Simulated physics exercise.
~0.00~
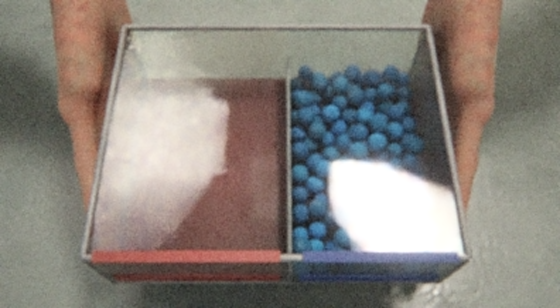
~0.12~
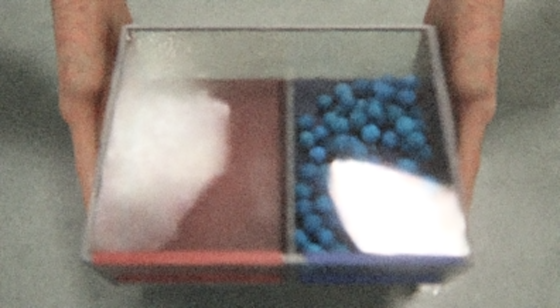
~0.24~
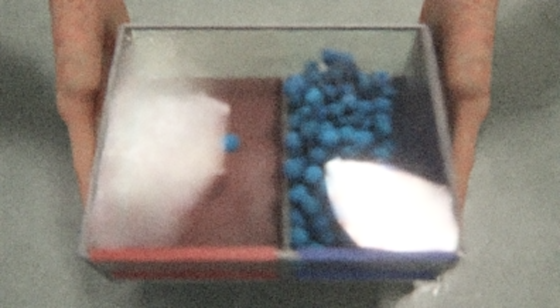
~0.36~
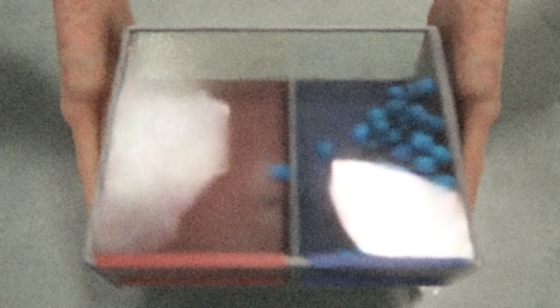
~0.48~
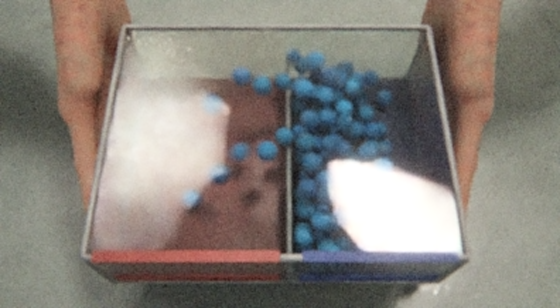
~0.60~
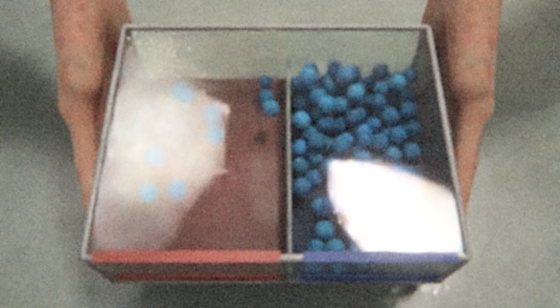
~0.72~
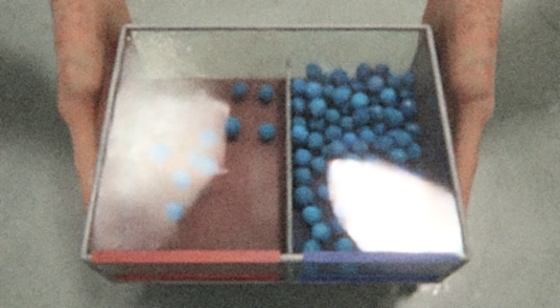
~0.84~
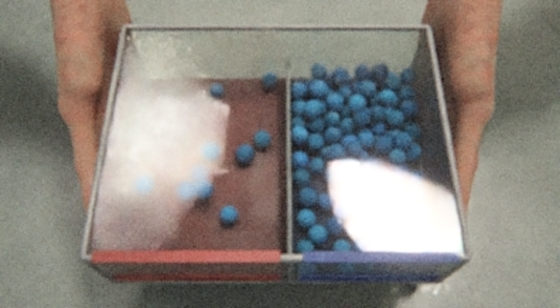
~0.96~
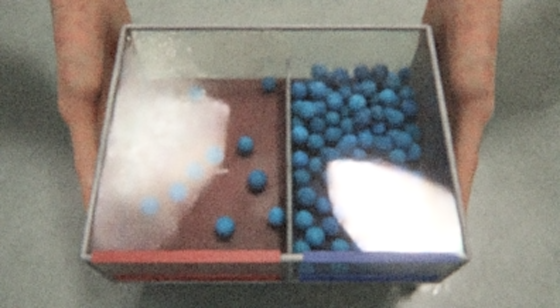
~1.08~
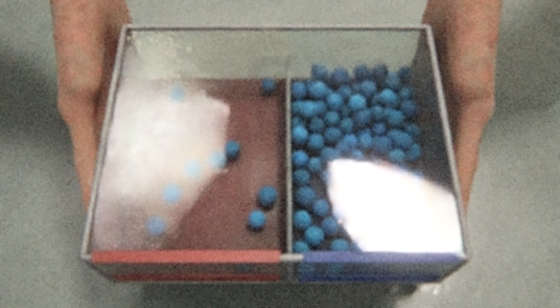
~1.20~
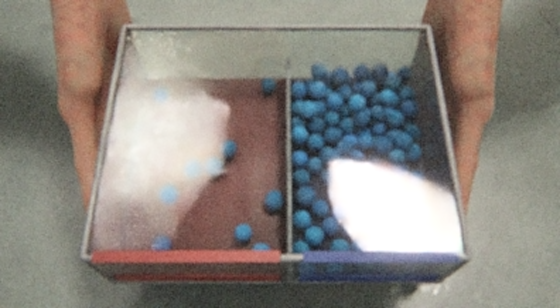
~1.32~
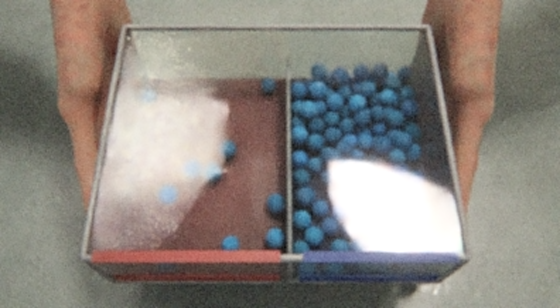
At first, two hands hold a clear-lidded box split by a dividing wall, with blue balls filling the right side above a blue strip and the red side on the left empty. The box is shaken, and the balls blur and slide about, bunching toward the left and then swinging to the right. As they surge left again, several cross the divider and scatter over the red floor. The shaking dies away, and the stray balls roll about, some drifting toward the near edge. In the end, most balls rest in the blue side, while a few lie in the red.
